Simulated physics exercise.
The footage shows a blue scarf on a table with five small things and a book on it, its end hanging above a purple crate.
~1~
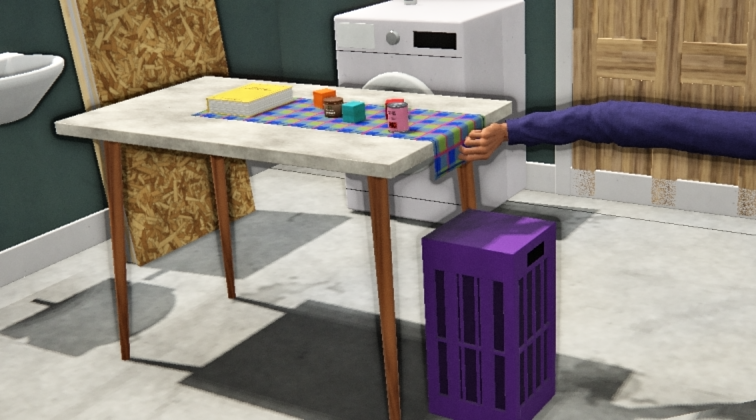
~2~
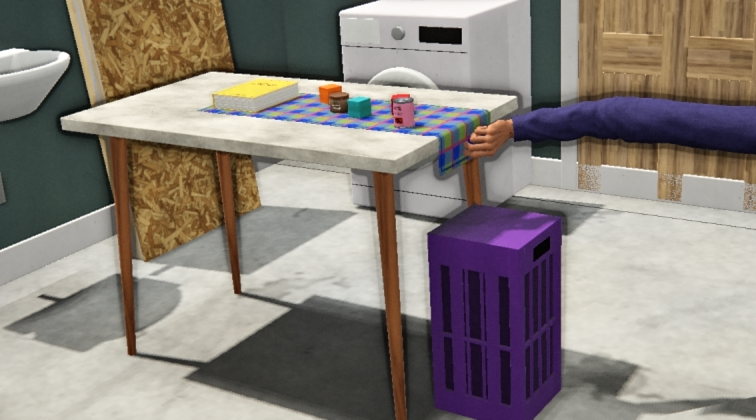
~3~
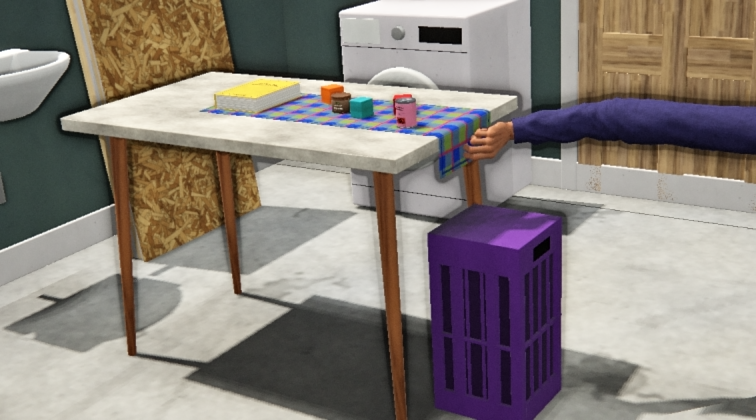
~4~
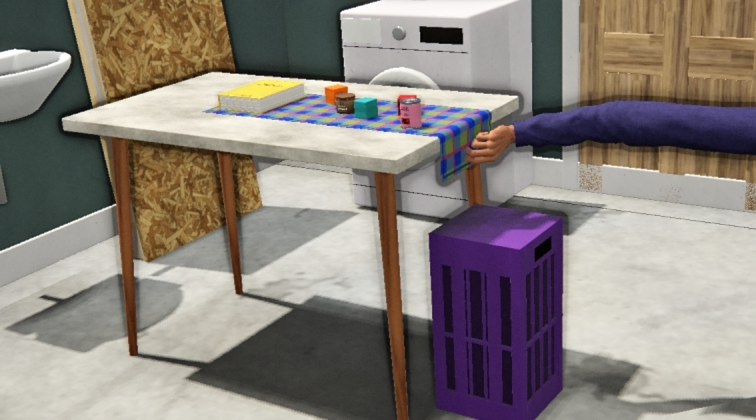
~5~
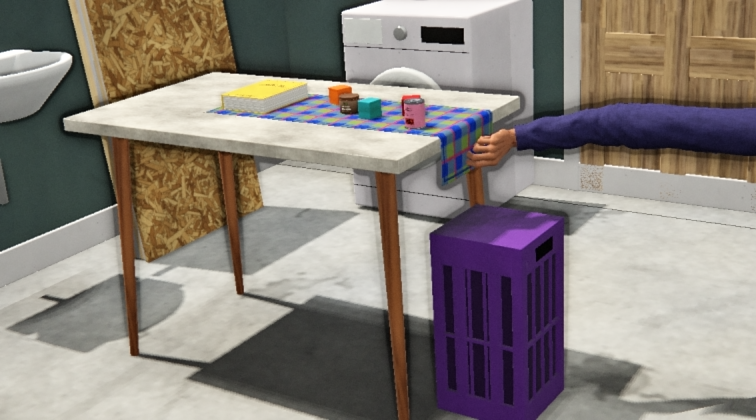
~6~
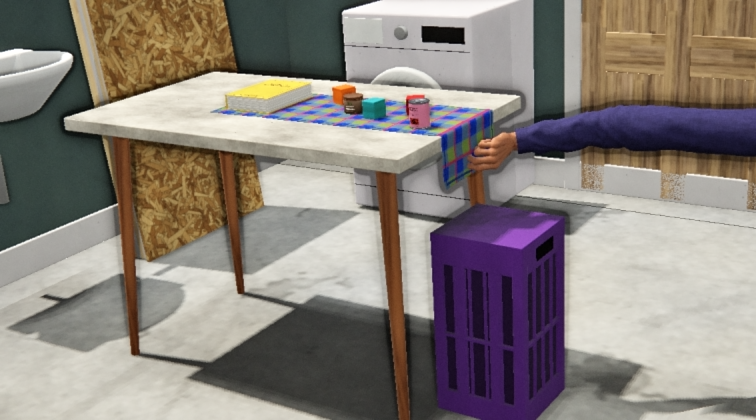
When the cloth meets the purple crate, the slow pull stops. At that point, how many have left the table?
Lost: One.
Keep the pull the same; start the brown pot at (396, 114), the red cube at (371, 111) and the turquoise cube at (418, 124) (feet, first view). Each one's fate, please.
Brown pot safe, red cube safe, turquoise cube lost.
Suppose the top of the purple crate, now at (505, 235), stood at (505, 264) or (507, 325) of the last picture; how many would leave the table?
First case 2, second case 4.
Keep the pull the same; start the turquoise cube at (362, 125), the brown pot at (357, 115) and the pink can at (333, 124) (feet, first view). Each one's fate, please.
Looking at each one, the turquoise cube remains in position, the brown pot remains in position and the pink can remains in position.
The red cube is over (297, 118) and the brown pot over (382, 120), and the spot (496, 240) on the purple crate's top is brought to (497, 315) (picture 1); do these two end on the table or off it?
Observed: Red cube remains seated; brown pot departs.
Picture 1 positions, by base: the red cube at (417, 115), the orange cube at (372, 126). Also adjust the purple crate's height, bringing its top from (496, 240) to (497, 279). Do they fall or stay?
Red cube: Lost; orange cube: Lost.
Soon after, hem near (472, 205); all still up.
Then, hem on the crate; pink can gone.
At rest, hem on the crate; pink can gone. The table loses one.
